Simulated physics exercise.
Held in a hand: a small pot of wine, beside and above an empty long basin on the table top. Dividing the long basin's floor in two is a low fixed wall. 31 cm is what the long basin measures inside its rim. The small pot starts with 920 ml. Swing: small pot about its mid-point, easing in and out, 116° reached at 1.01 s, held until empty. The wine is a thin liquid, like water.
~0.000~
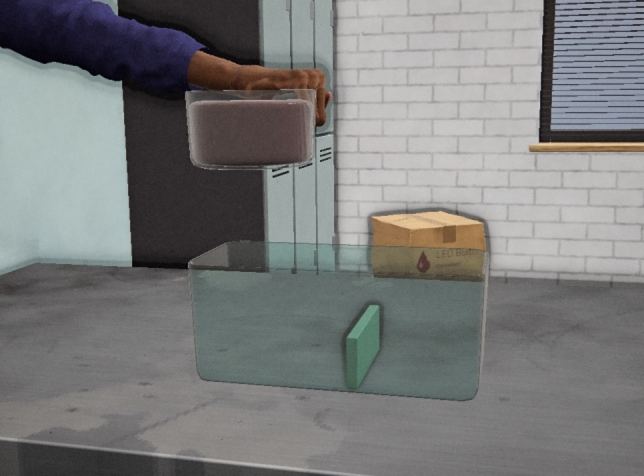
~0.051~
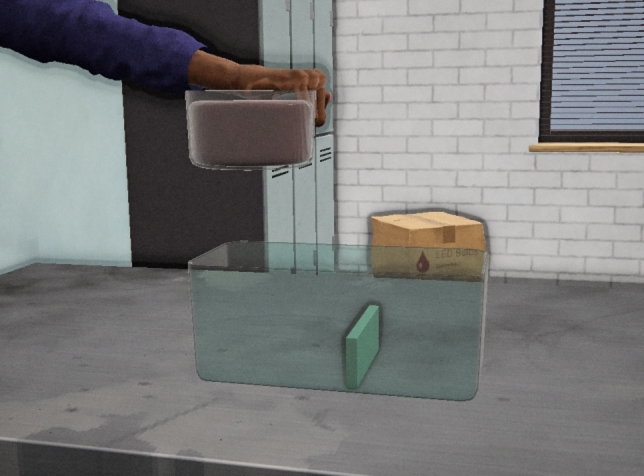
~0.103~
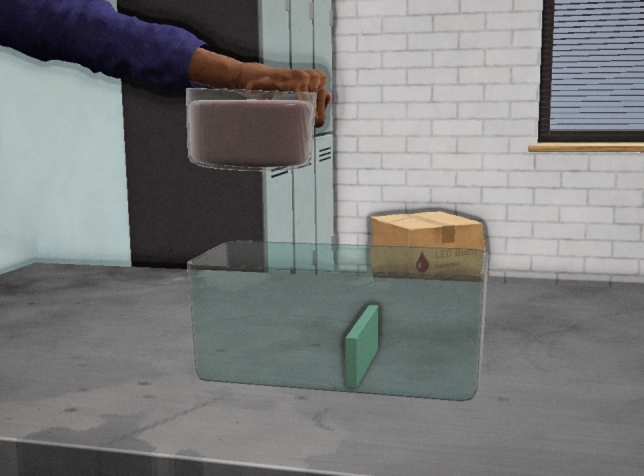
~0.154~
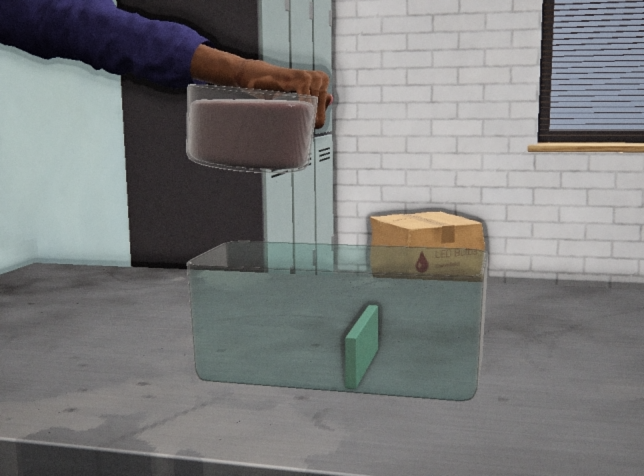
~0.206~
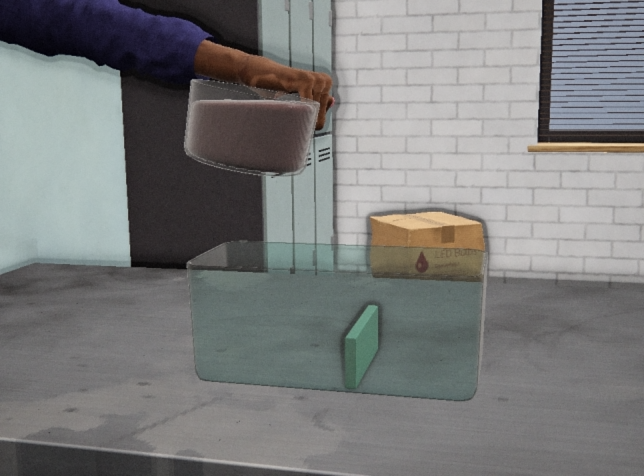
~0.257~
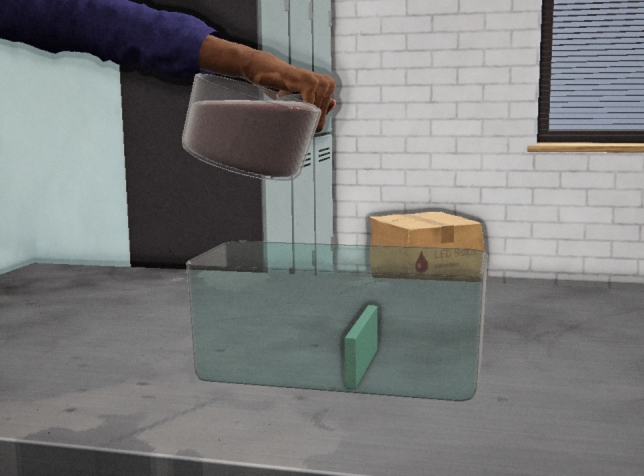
At the start, a hand holds a small clear pot of dark reddish liquid level above the left side of a long, see-through basin on a grey table. Slowly at first, then more noticeably, the hand tilts the pot down to the right, while the liquid's surface stays roughly level.
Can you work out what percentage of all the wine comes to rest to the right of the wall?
I would put it at 63 per cent.
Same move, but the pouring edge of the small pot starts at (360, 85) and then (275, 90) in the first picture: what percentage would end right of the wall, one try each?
About 90 %, then about 20 %.
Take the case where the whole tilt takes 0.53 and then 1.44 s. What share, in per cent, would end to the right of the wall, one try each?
Try 1: Approx. 40 %; try 2: Approx. 70 %.
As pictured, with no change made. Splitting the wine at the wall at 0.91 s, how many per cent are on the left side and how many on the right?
Near 24 on the left, 64 on the right.
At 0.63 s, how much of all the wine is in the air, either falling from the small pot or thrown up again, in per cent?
Share: Roughly 36 per cent.
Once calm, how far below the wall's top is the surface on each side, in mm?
Looks like roughly 42 mm on the left and roughly 20 mm on the right.
After 0.63 s the tilt is 81° and 43 per cent is still to pour, 2 is left of the wall and 19 right of it.
After 0.91 s the tilt is 113° and 5 per cent is still to pour, 25 is left of the wall and 63 right of it.
After 1.20 s the tilt is 116° and 0 per cent is still to pour, 36 is left of the wall and 63 right of it.
After 1.51 s the tilt is 116° and 0 per cent is still to pour, 36 is left of the wall and 63 right of it.
In the end 36 per cent lies left of the wall, 63 right of it and 0 outside.
